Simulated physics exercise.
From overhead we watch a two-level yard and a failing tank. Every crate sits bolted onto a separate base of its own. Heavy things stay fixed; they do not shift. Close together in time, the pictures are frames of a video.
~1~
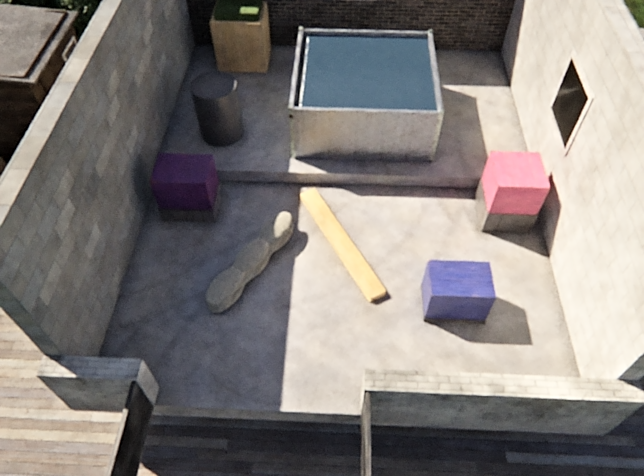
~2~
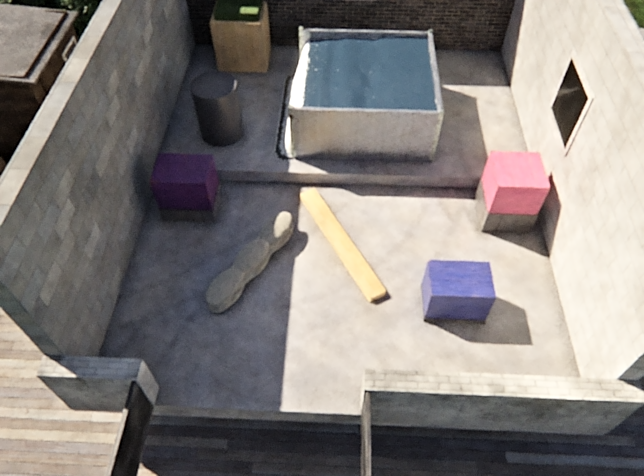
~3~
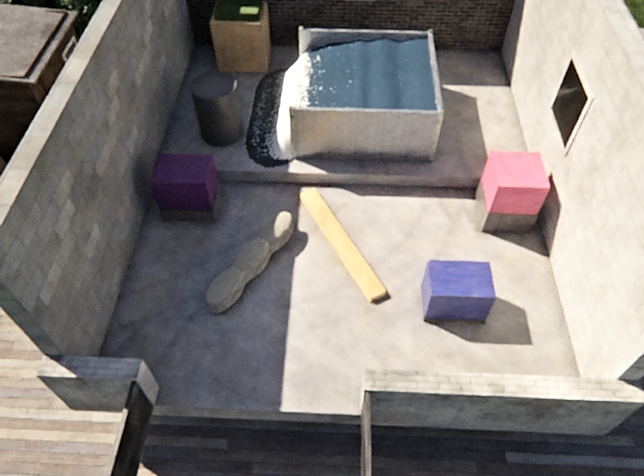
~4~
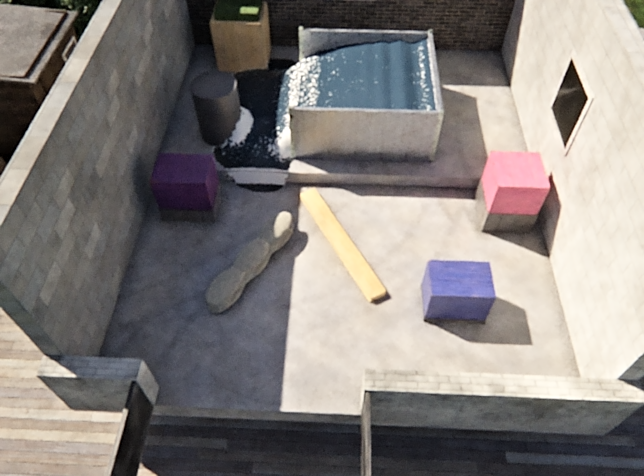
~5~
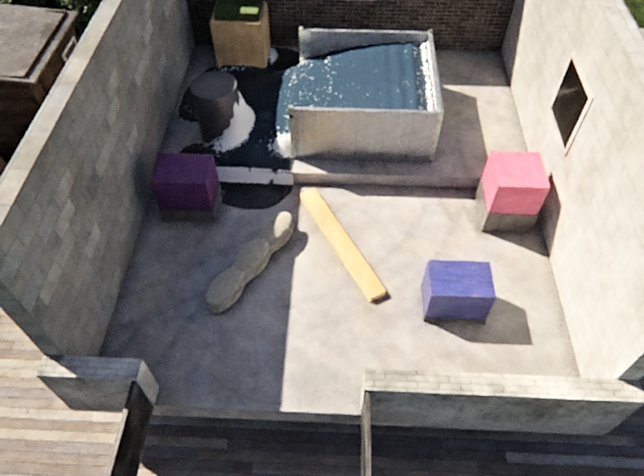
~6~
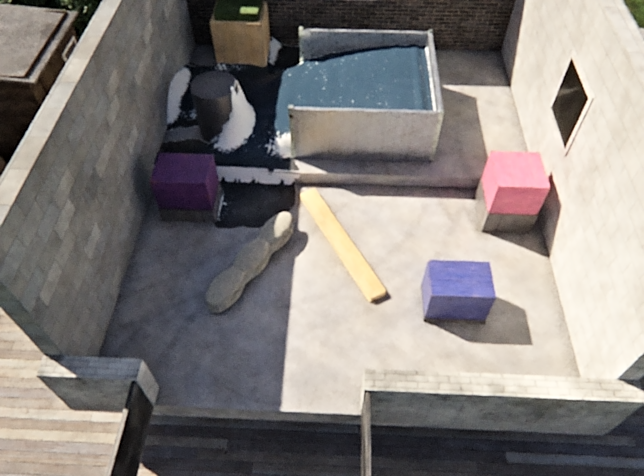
In a walled two-level yard seen from above, water poured out of the tank's left side, spread around the dark cylinder, and ran over the step toward the purple block, while the objects stayed put.
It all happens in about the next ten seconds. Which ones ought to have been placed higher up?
In order: The purple crate will not stay dry. The pink crate will come through untouched. The blue crate will not stay dry.
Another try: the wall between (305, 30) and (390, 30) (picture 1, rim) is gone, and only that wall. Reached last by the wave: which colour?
Last: The crate marked blue.
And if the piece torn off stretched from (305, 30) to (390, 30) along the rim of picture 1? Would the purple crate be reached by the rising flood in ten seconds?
Per crate - purple crate: Untouched.
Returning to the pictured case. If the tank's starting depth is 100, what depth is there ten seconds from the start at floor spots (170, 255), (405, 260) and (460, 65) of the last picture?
Depths of roughly 12, 10 and 6 per cent.
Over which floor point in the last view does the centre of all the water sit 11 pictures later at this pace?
Somewhere around (258, 122) in the last view.
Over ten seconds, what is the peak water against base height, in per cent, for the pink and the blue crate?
40 and 190 per cent, in that order.
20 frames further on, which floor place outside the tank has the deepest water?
At about (178, 186).
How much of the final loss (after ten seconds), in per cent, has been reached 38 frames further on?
About 60 per cent.
A moment on, water covers 25 % of the floor; the purple crate water round its plinth, the pink crate not reached, the blue crate not reached.
Next, water covers 40 % of the floor; the purple crate water round its plinth, the pink crate not reached, the blue crate not reached.
Then, water covers 55 % of the floor; the purple crate water round its plinth, the pink crate not reached, the blue crate not reached.
Later, water covers 90 % of the floor; the purple crate water round its plinth, the pink crate water round its plinth, the blue crate water round its plinth.
In the end, water covers 95 % of the floor; the purple crate was topped, the pink crate stayed above the water, the blue crate was topped.
